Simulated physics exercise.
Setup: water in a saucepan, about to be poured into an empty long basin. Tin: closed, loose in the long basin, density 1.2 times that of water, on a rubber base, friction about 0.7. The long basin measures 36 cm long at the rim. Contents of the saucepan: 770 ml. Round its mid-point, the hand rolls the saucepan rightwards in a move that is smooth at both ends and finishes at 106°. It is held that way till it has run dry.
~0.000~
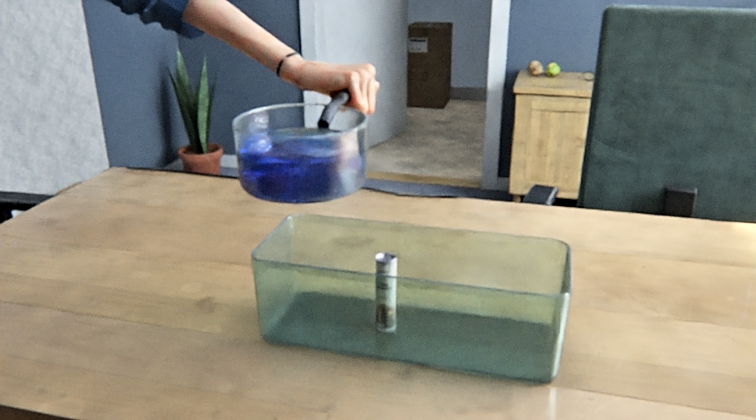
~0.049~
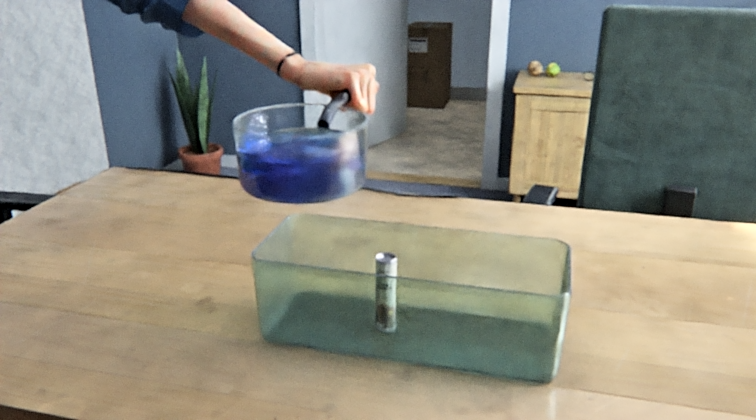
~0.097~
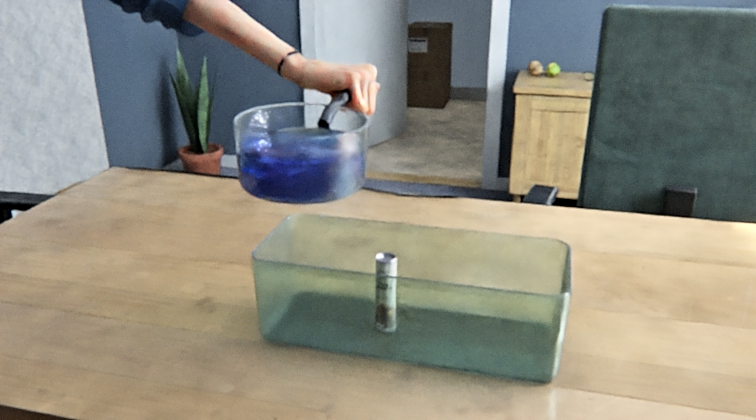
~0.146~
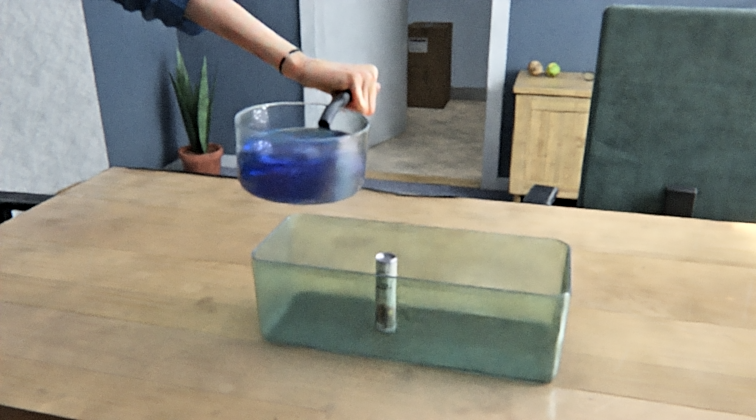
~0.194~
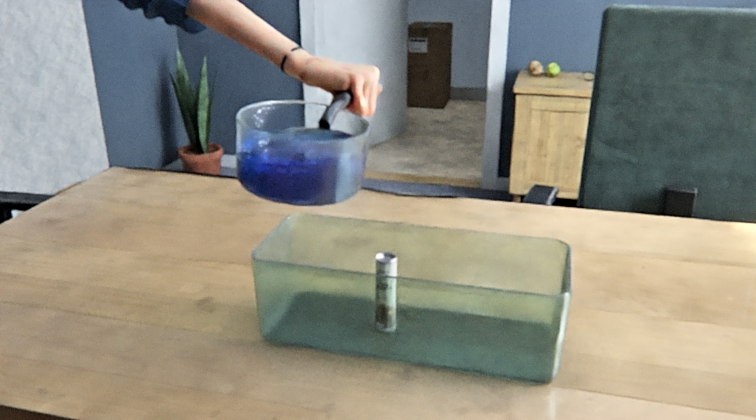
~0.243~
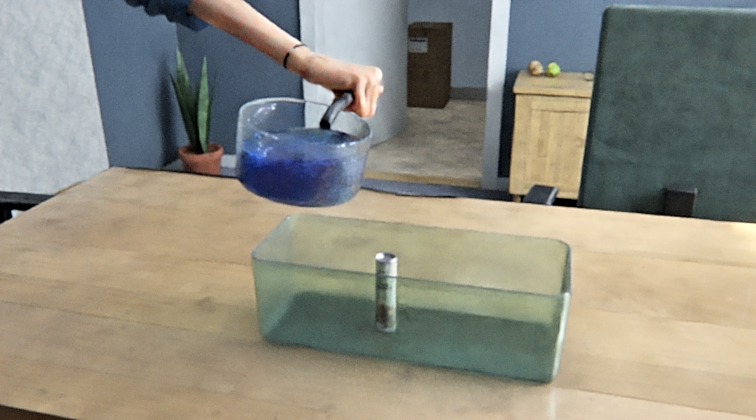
Glass saucepan of swirling blue liquid tilting slightly in a hand above a long clear basin with a small upright tin inside.
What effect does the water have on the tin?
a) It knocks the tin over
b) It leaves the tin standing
Option b: It leaves the tin standing.
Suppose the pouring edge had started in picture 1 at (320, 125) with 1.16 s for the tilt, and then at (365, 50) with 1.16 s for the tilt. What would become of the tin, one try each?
Try 1: Tipped over; try 2: Tipped over.
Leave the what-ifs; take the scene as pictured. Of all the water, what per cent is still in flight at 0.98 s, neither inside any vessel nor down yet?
It comes to some 8 percent of the total.
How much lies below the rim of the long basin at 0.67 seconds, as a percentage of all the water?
Around 9 percent.
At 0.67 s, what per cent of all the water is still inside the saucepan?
Close to 66 in a hundred.
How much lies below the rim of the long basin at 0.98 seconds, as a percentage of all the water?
Around 80 in a hundred.
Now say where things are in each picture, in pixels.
In the first frame, tilt 0°; pouring edge (364, 126); surface from (247, 138) to (363, 147); the long basin's rim runs from (271, 235) to (570, 269); the tin's top is at (386, 260).
In the second frame, tilt 0°; pouring edge (364, 126); surface from (247, 138) to (363, 147).
In the third frame, tilt 2°; pouring edge (365, 128); surface from (247, 138) to (363, 148).
In the fourth frame, tilt 4°; pouring edge (366, 130); surface from (248, 138) to (364, 148).
In the fifth frame, tilt 7°; pouring edge (367, 134); surface from (248, 138) to (364, 149).
In the sixth frame, tilt 11°; pouring edge (369, 139); surface from (248, 138) to (365, 149).
Then, 0.67 s in, the tilt is 66° and 65 per cent is still to pour; the tin stands where it began.
Then, 0.98 s in, the tilt is 100° and 13 per cent is still to pour; the tin stands where it began.
Then, 1.31 s in, the tilt is 106° and 1 per cent is still to pour; the tin stands where it began.
Then, 1.66 s in, the tilt is 106° and 0 per cent is still to pour; the tin stands where it began.
Finally, the tin stands where it began.
